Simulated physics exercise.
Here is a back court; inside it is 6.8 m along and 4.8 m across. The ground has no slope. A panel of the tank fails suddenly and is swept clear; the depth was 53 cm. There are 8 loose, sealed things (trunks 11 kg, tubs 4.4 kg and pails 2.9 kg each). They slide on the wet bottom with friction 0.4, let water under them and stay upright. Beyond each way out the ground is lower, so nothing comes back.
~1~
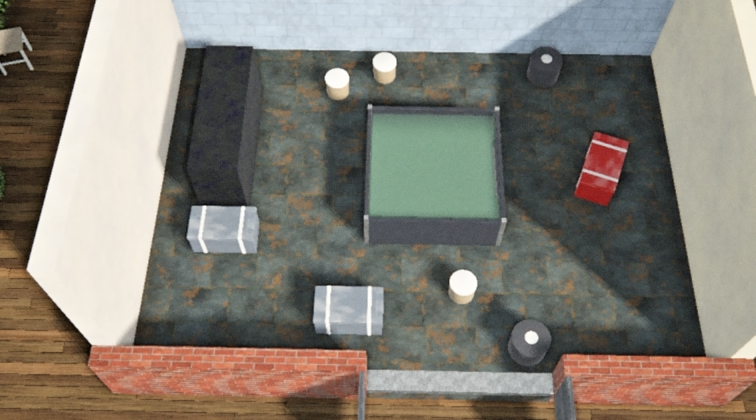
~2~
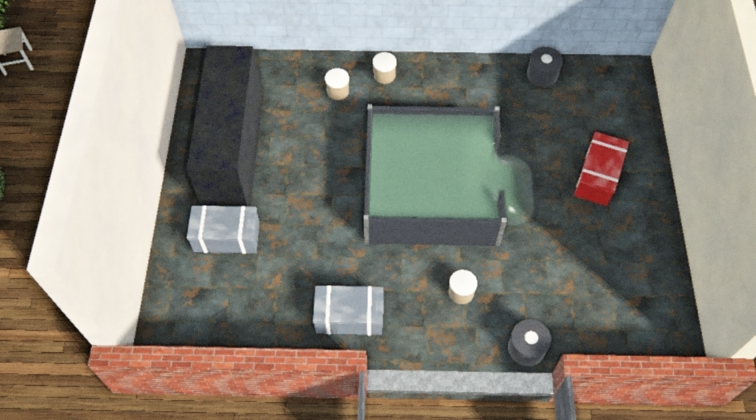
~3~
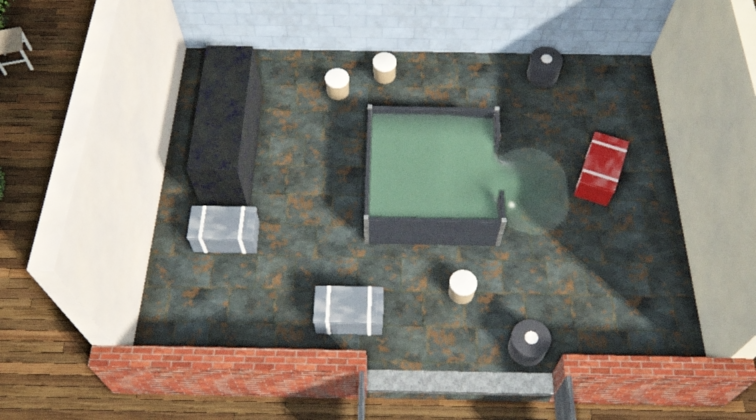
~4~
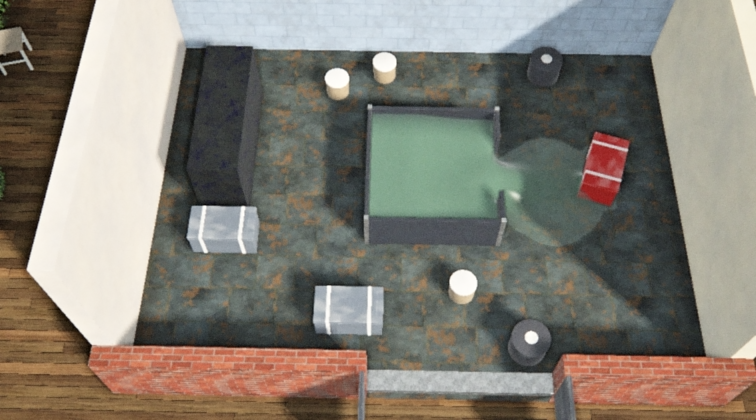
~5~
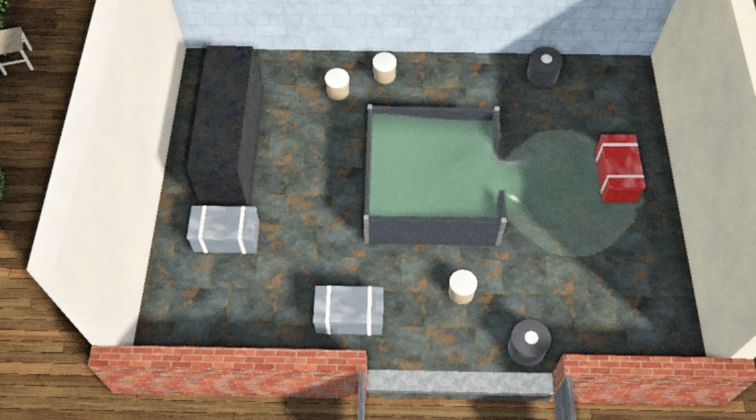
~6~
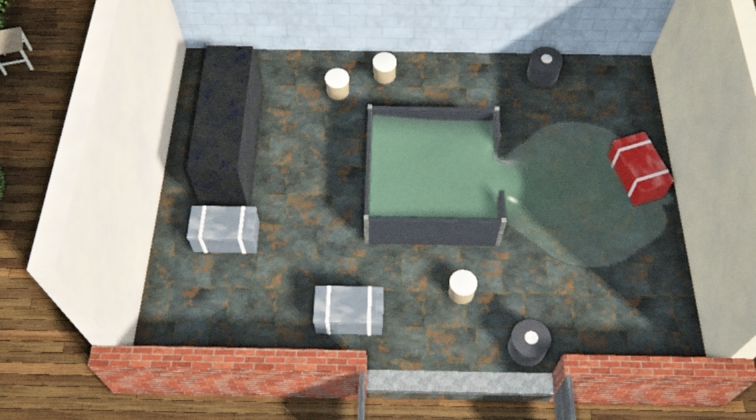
In a walled back court, one side of a tank opened and greenish water spread out to the right across the floor, reaching a red trunk, which slid right and turned while everything else stayed put.
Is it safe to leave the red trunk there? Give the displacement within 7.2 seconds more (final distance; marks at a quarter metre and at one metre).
Red trunk gets carried off.
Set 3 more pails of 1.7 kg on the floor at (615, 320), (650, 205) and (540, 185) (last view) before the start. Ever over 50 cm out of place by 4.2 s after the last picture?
In that order: More, more, over.
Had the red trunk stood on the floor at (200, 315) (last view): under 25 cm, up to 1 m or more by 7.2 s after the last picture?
It holds its place.
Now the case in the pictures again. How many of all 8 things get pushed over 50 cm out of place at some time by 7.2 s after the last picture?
I count 6.
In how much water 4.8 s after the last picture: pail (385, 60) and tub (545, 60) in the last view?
About 3 and 7 cm.
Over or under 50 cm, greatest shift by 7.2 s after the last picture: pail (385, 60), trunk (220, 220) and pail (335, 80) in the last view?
In that order: Over, under, over.
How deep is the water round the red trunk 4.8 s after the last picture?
About 9 cm.
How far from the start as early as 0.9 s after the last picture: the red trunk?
Roughly 80 cm by then.
Then, 0.9 s after the last picture the red trunk is near (664, 140), 0.8 m from its start, afloat; 0 of 8 are out; 1 afloat.
Then, 2.8 s after the last picture the red trunk is near (651, 73), 1.5 m from its start, afloat; 0 of 8 are out; 1 afloat.
Then, 4.8 s after the last picture the red trunk is near (588, 65), 1.5 m from its start, afloat; 0 of 8 are out; 4 afloat.
Then, 7.2 s after the last picture the red trunk is near (433, 89), 2.5 m from its start, afloat; 0 of 8 are out; 6 afloat.
